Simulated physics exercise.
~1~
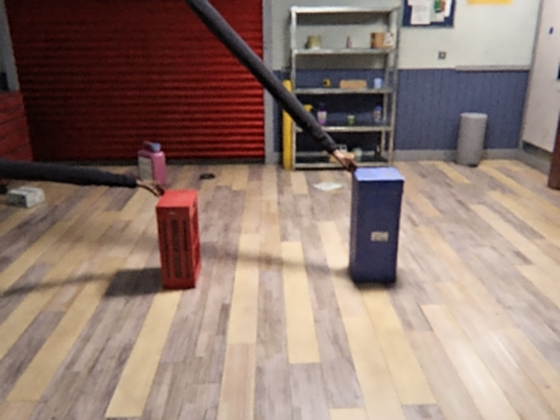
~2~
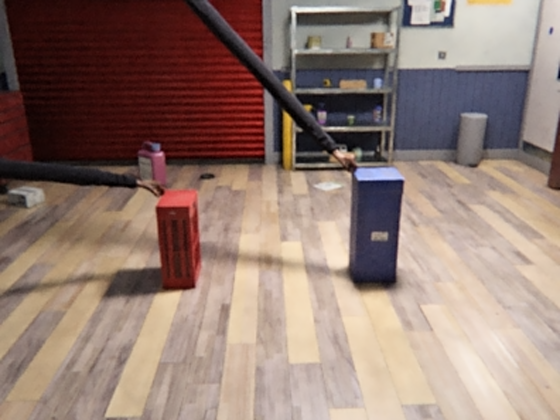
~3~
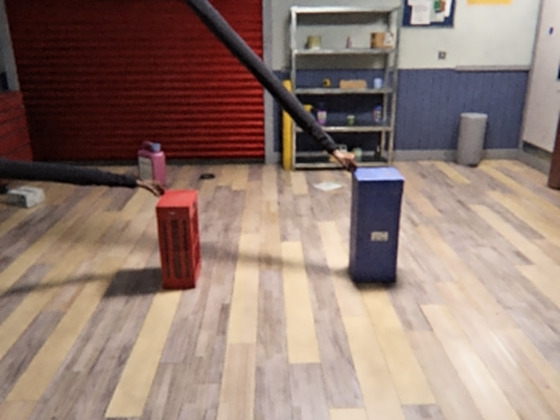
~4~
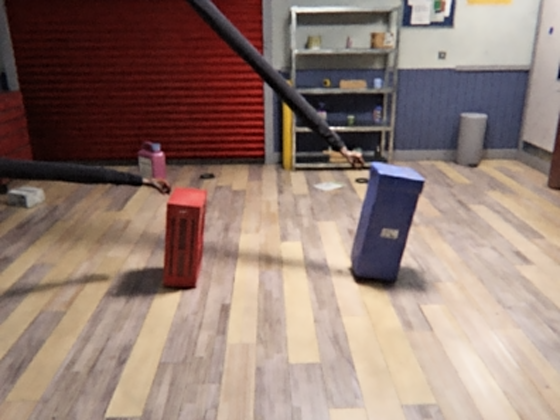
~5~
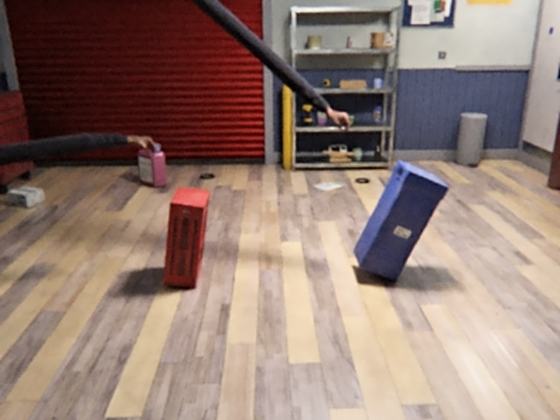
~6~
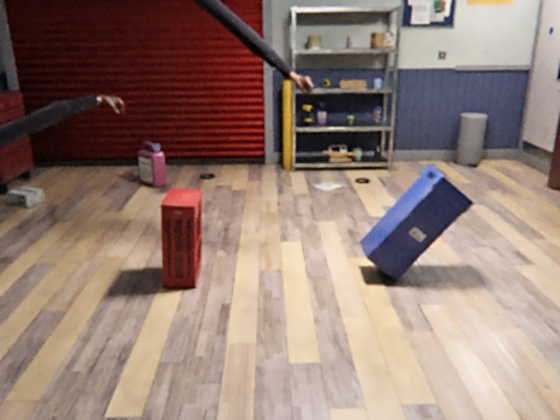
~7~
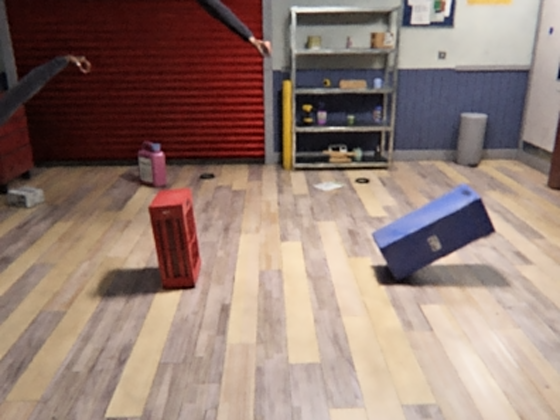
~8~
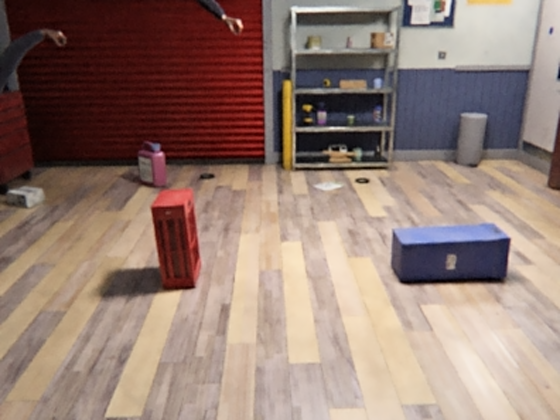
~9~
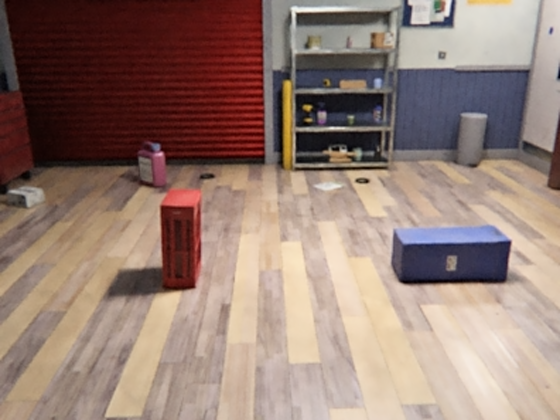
Two arms shoving a red crate and a blue tote, the tote toppling right onto its side, the crate rocking but staying upright.
